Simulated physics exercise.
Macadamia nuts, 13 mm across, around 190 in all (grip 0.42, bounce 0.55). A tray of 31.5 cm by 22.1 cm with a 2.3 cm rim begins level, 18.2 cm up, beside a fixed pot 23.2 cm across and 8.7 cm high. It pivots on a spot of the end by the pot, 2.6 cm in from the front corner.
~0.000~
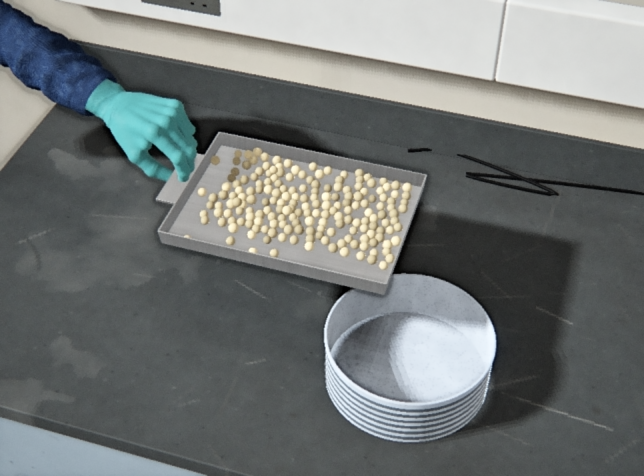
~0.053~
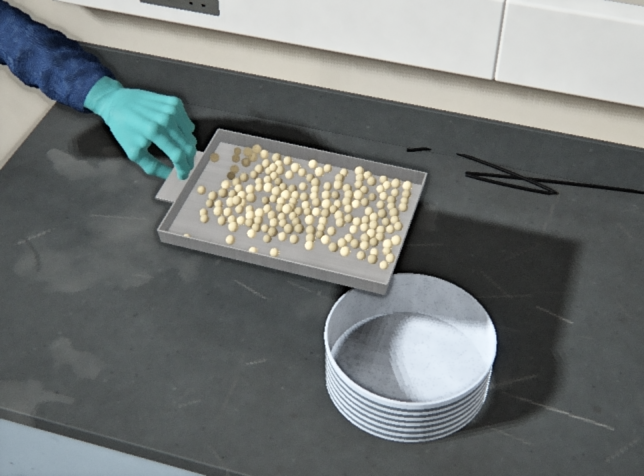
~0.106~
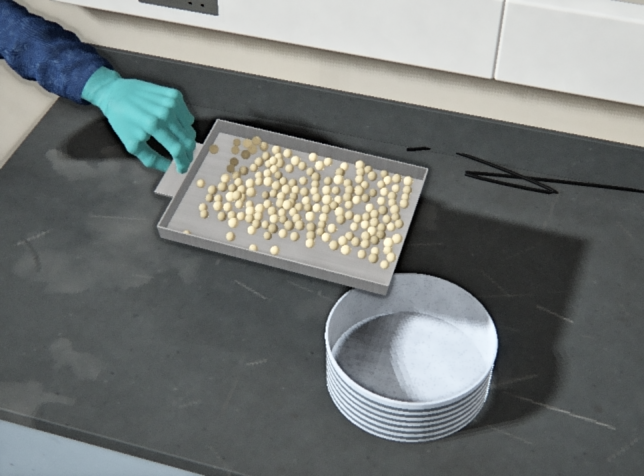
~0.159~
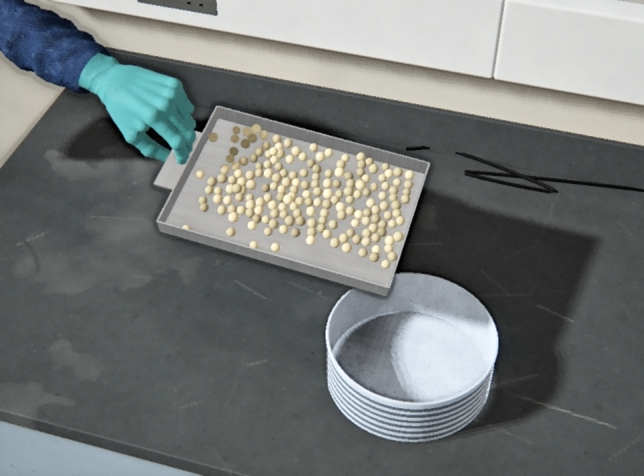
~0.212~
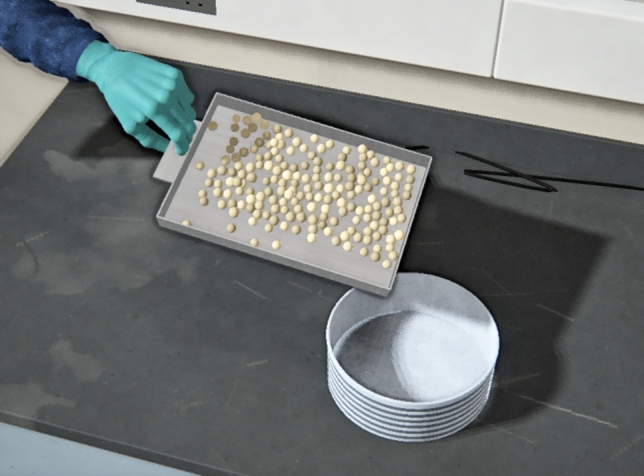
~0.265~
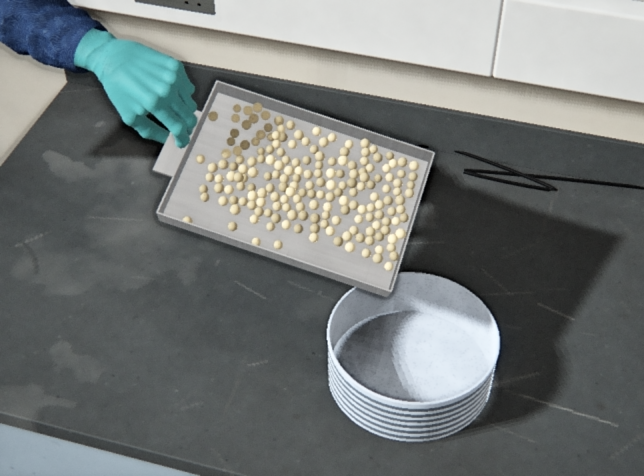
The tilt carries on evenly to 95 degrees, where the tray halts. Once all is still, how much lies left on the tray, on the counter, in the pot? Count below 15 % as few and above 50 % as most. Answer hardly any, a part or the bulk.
Tray: Hardly any, counter: A part, pot: The bulk.
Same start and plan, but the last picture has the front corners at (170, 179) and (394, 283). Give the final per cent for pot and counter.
Pot 55, counter 45.
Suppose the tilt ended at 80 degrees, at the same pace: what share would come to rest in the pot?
It would be near 70 per cent.
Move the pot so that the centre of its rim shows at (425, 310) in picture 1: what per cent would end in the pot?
Some 35 per cent.
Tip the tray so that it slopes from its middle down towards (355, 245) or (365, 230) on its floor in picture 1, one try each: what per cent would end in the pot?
About 90 and 70 per cent.
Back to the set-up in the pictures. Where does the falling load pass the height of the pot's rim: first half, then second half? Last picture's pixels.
At about (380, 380), then at (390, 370).
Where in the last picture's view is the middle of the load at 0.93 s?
At about (367, 251).
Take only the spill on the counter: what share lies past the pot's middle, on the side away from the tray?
Some 40 per cent.
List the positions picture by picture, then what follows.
Tray tilt 0 degrees, front corners at (160, 230) and (385, 282); middle of the pieces at (306, 207); pot at (410, 335), in the first picture.
Tray tilt 1 degrees, front corners at (160, 229) and (385, 282); middle of the pieces at (306, 206), in the second picture.
Tray tilt 4 degrees, front corners at (160, 226) and (387, 284), lowest corner right front; middle of the pieces at (307, 201), in the third picture.
Tray tilt 9 degrees, front corners at (159, 220) and (388, 286), lowest corner right front; middle of the pieces at (307, 195), in the fourth picture.
Tray tilt 14 degrees, front corners at (159, 216) and (389, 287), lowest corner right front; middle of the pieces at (308, 189), in the fifth picture.
Tray tilt 19 degrees, front corners at (159, 212) and (390, 289), lowest corner right front; middle of the pieces at (310, 186); pot at (413, 334). Its pace works out near 90 degrees a second, in the sixth picture.
Then, at 0.66 s, tilt 55 degrees; the tray holds 100 %, the pot 0 %.
Then, at 0.93 s, tilt 80 degrees; the tray holds 85 %, the pot 5 %.
After 1.30 s, tilt 95 degrees; the tray holds 20 %, the pot 45 %.
At rest (2.7 s), tray 0 %, counter 25 %, pot 75 %.
